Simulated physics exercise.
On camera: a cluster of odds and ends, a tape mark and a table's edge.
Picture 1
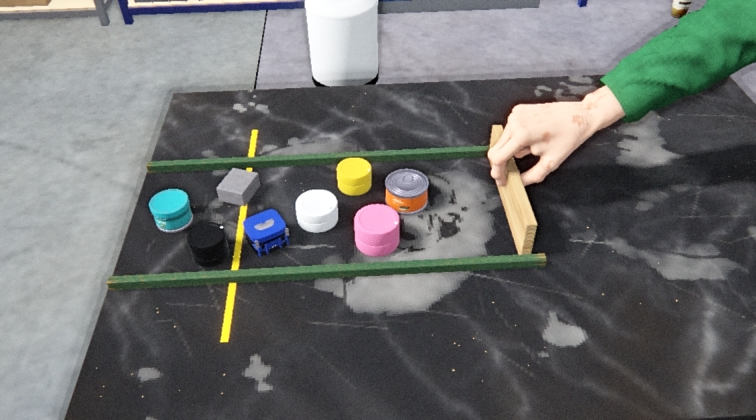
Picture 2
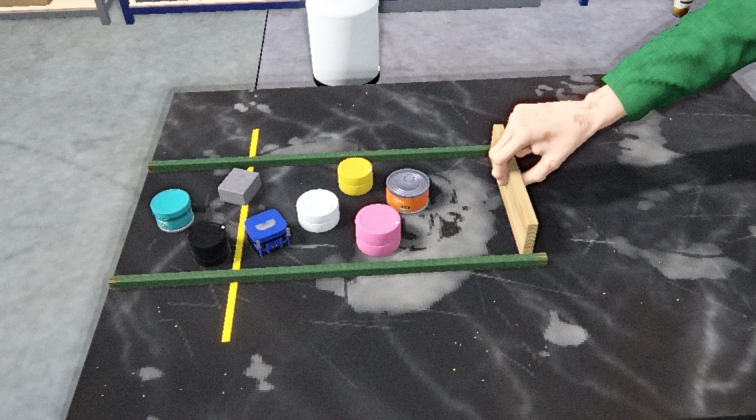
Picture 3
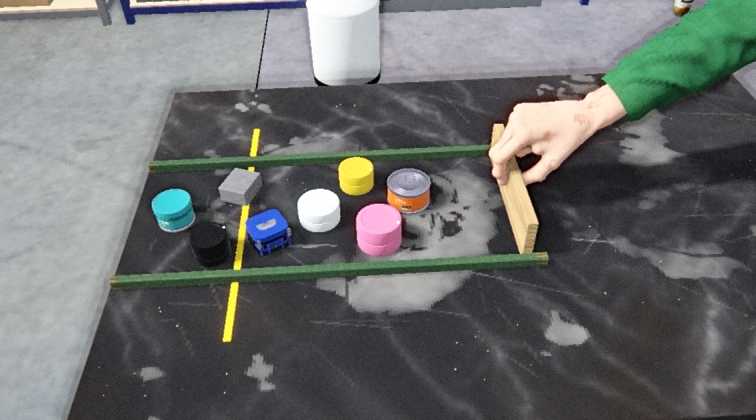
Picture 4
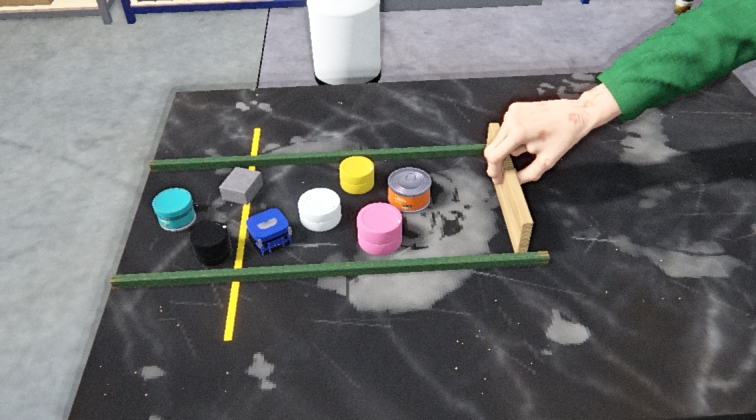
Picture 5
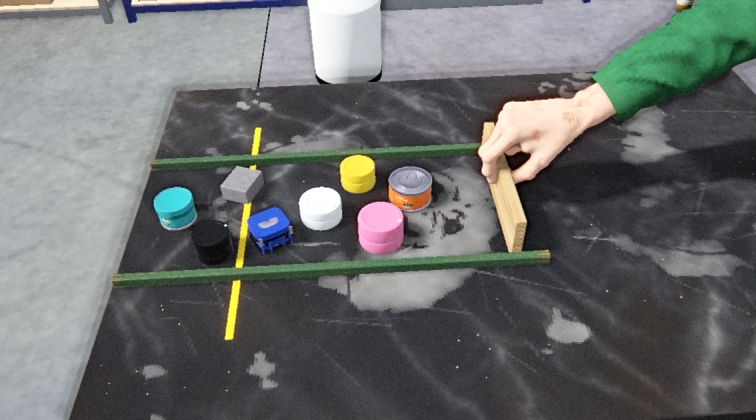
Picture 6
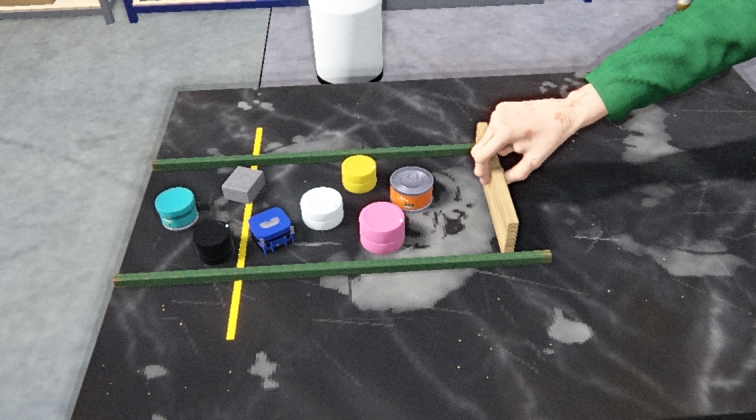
A hand slides a wooden board slightly left between two green rails, toward scattered small objects.
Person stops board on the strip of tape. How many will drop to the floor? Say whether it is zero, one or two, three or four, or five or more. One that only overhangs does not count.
It is zero.
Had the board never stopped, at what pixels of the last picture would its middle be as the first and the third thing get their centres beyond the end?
At roughly (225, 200), then roughly (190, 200).
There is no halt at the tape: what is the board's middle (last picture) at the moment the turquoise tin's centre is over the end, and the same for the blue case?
Turquoise tin over the end: About (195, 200). Blue case over the end: About (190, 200).
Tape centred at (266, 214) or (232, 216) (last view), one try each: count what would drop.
0 and 0 down on the floor.
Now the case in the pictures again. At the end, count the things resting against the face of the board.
That number would be 3.
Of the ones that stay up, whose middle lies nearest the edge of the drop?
That is the black lid.
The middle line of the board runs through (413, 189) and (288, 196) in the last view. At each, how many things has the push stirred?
Counts: 1 and 7.
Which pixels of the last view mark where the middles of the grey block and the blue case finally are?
The first one ends at (199, 186), the second at (181, 254).
Soon after, none off yet; turquoise tin at rest near (177, 209); black lid at rest near (214, 243); grey block at rest near (244, 185).
After that, none off yet; turquoise tin at rest near (177, 209); black lid moving near (206, 246); grey block at rest near (244, 185).
In the end, the number that fall off is zero.
